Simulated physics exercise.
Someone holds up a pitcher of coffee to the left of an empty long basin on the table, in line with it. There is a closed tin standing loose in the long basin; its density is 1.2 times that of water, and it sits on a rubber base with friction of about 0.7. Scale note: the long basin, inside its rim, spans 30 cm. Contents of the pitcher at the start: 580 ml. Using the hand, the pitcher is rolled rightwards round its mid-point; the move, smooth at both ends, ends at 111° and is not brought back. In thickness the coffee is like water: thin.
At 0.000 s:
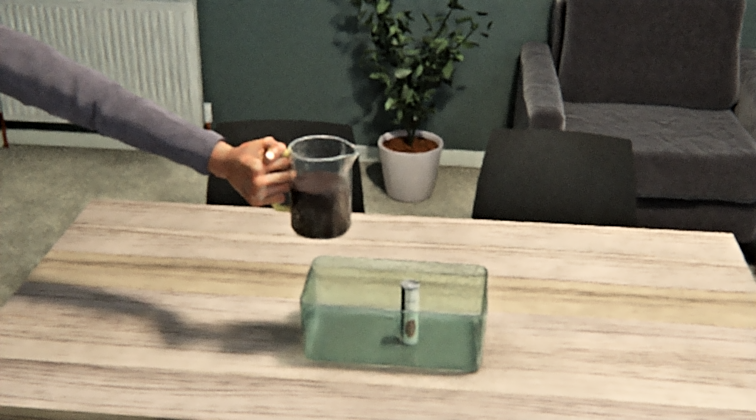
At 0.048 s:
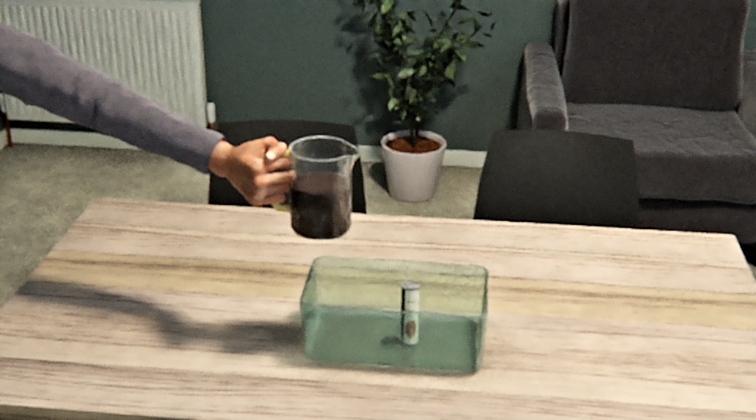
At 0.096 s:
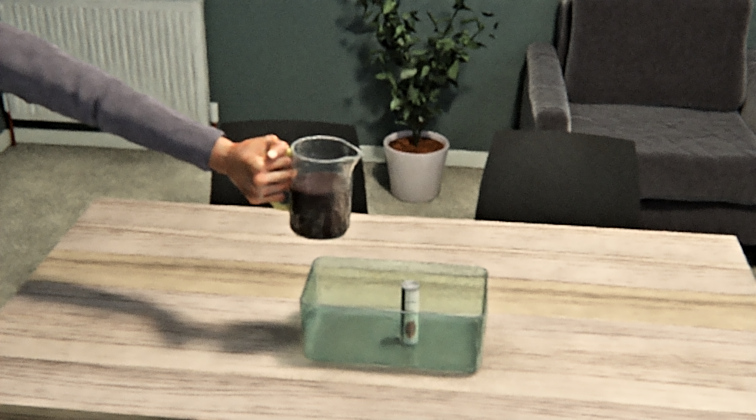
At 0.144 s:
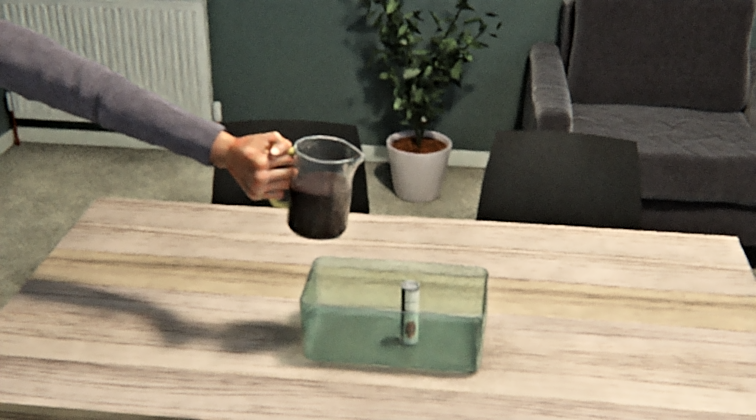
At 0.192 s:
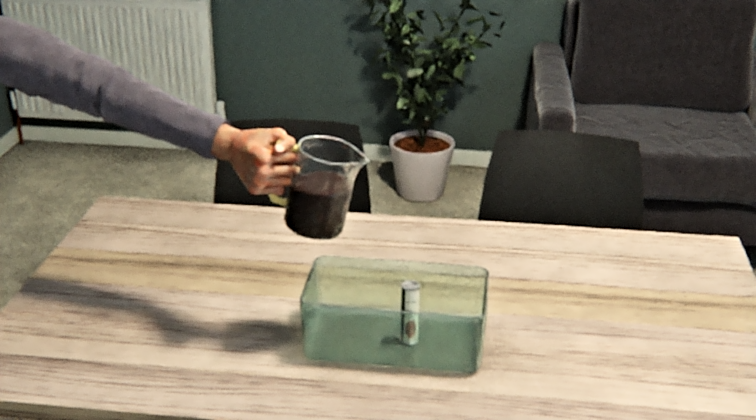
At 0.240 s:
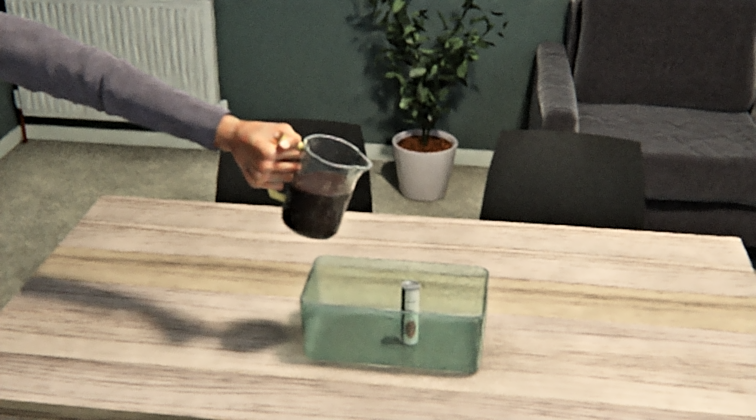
A hand slowly tilting a glass pitcher of coffee rightwards above a long basin with a closed tin standing inside.
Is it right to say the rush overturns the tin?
It keels over.
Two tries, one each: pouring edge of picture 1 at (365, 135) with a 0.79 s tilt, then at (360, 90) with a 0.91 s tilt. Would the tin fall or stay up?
First it stays on its base; then it stays on its base.
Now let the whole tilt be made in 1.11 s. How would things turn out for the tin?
The tin would overturn.
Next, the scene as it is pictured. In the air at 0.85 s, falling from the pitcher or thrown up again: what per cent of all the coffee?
Estimate: About 30 in a hundred.
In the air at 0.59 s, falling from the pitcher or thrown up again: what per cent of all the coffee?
Close to 7 in a hundred.
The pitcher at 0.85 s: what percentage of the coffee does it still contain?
I'd say some 32 per cent remains.
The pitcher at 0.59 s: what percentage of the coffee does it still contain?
I'd put it near 94 percent.
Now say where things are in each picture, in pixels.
Tilt 0°; pouring edge (361, 151); surface from (293, 179) to (350, 182); the long basin's rim runs from (307, 280) to (487, 291); the tin's top is at (410, 287), in the first frame.
Tilt 1°; pouring edge (362, 152); surface from (293, 179) to (350, 182), in the second frame.
Tilt 3°; pouring edge (363, 154); surface from (293, 180) to (350, 183), in the third frame.
Tilt 7°; pouring edge (365, 157); surface from (294, 180) to (351, 183), in the fourth frame.
Tilt 12°; pouring edge (369, 161); surface from (293, 180) to (352, 183), in the fifth frame.
Tilt 18°; pouring edge (372, 166); surface from (292, 181) to (353, 184), in the sixth frame.
After 0.59 s the tilt is 81° and 93 per cent is still to pour; the tin stands where it began.
After 0.85 s the tilt is 110° and 33 per cent is still to pour; the tin stands where it began.
After 1.12 s the tilt is 111° and 3 per cent is still to pour; the tin lies on its side.
After 1.41 s the tilt is 111° and 0 per cent is still to pour; the tin lies on its side.
In the end the tin lies on its side.
